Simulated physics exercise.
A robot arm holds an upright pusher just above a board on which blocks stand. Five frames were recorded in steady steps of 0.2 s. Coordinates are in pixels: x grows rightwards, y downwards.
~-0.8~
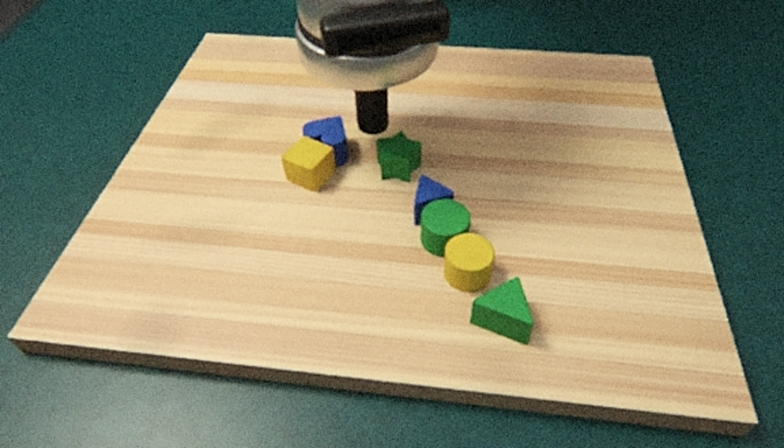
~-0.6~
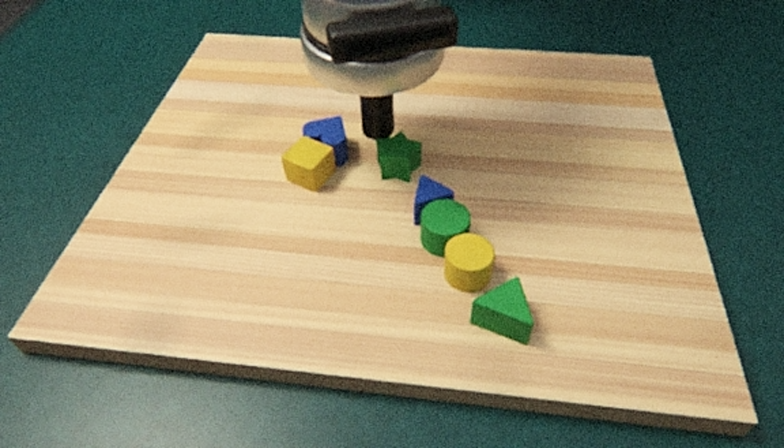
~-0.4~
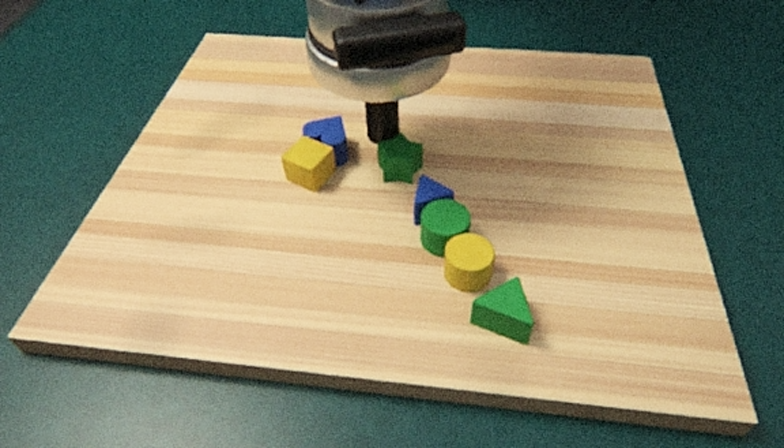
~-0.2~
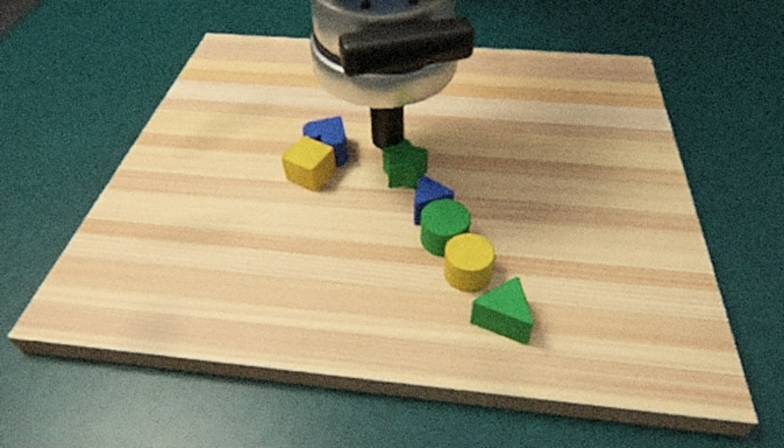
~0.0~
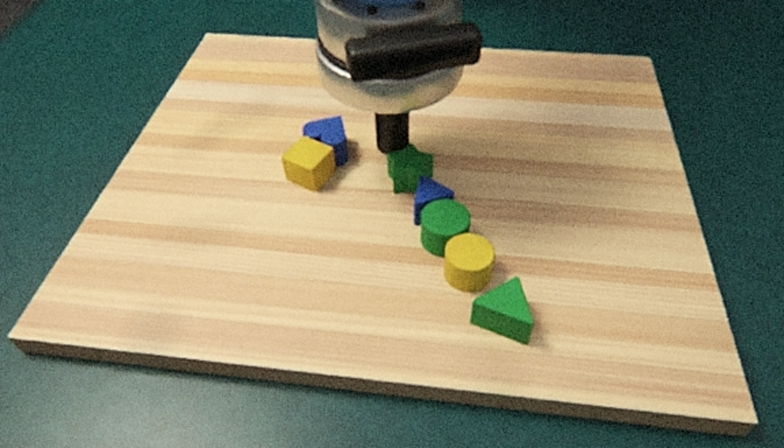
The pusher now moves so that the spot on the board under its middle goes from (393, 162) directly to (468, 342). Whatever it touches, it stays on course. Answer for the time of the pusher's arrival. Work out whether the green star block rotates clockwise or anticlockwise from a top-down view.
Seen from above, counterclockwise.
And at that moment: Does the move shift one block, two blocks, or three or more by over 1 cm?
The count is three or more.
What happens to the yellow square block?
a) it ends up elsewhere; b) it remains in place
Correct choice: B.
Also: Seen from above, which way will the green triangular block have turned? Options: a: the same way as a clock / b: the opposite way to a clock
My pick is a.
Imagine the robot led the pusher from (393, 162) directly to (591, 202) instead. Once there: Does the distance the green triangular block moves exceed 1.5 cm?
No, that is not what happens.
The first path, step by step. One third of the way, pusher at (416, 196); green star block at (450, 181), turned 75° anticlockwise; blue triangular block at (476, 205), turned 45° clockwise; green circle at (450, 228); yellow circle at (477, 264).
Two thirds of the way, pusher at (442, 256); green star block at (451, 183), turned 90° anticlockwise; blue triangular block at (478, 205), turned 50° clockwise; green circle at (488, 262); yellow circle at (526, 296); green triangular block at (536, 337), turned 20° clockwise.
At the end, pusher at (470, 328); yellow square block still; green star block at (451, 183), turned 90° anticlockwise; blue triangular block at (478, 205), turned 50° clockwise; green circle at (502, 272); yellow circle at (549, 300); green triangular block at (539, 341), turned 30° clockwise.
